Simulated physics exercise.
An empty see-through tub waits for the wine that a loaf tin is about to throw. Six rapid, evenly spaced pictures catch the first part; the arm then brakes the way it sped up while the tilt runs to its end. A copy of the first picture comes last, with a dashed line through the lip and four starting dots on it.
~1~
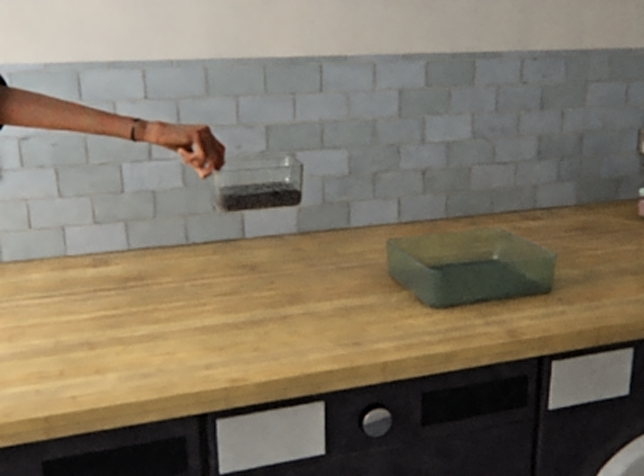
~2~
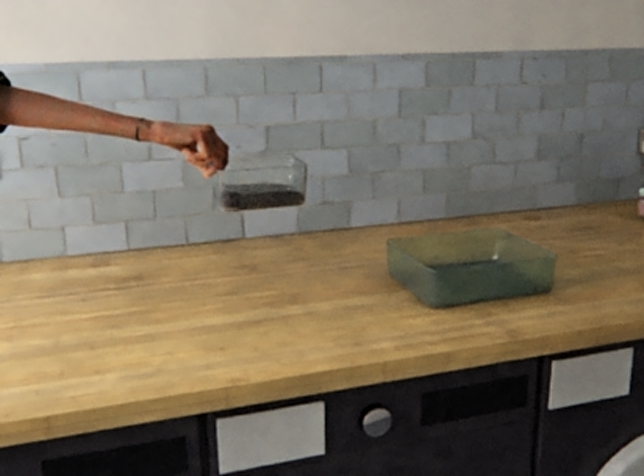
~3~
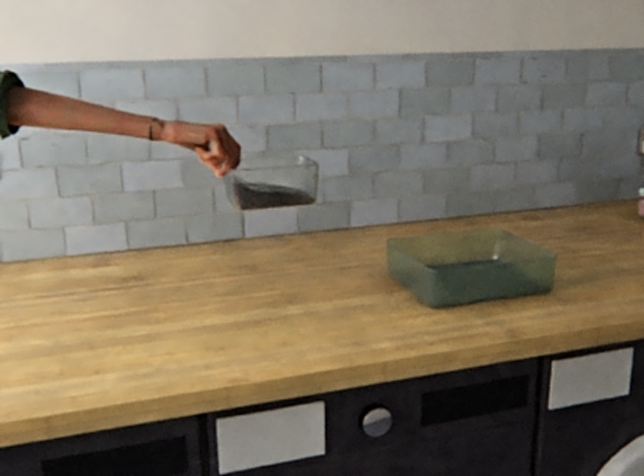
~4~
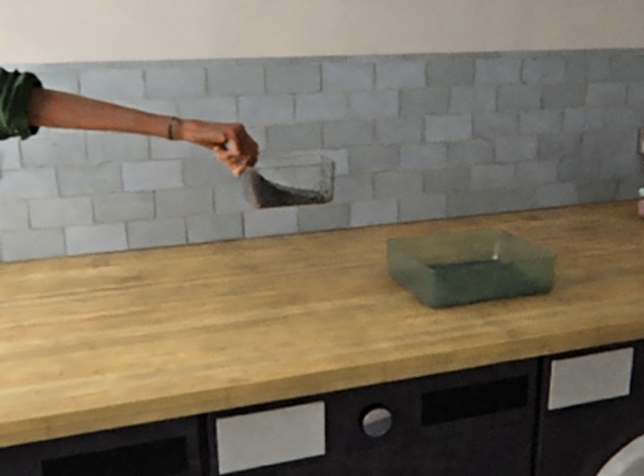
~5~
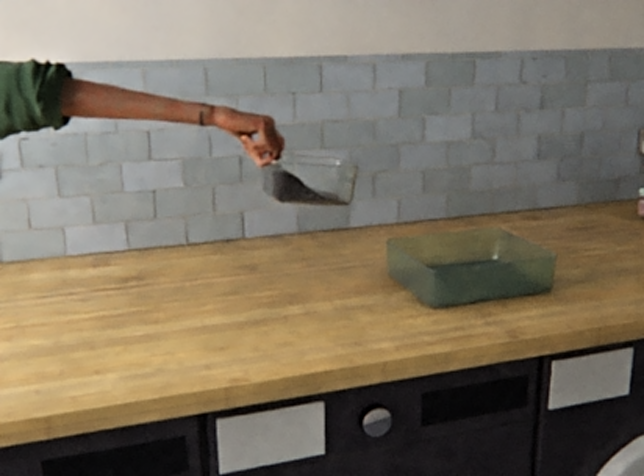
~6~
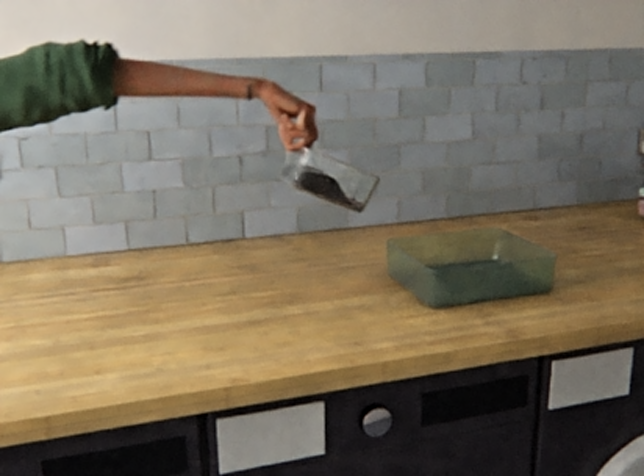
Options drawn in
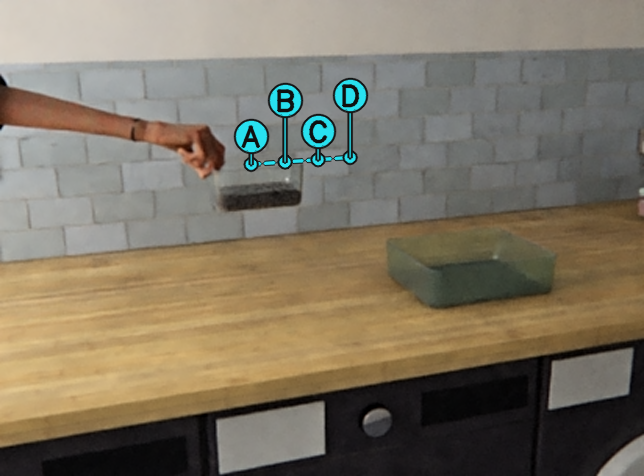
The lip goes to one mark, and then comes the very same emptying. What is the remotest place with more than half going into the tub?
Take A.
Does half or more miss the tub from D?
No.
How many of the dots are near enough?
All four.
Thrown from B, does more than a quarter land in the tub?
Yes, it does.
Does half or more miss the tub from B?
No, not at all.
On the marked copy, A at (251, 164); B at (285, 162); C at (318, 159); D at (350, 157).
If A is chosen, about 68 % lands in the tub, 22 % falls short and 9 % goes beside or beyond.
If B is chosen, about 70 % lands in the tub, 17 % falls short and 12 % goes beside or beyond.
If C is chosen, about 79 % lands in the tub, 6 % falls short and 14 % goes beside or beyond.
If D is chosen, about 72 % lands in the tub, 4 % falls short and 24 % goes beside or beyond.
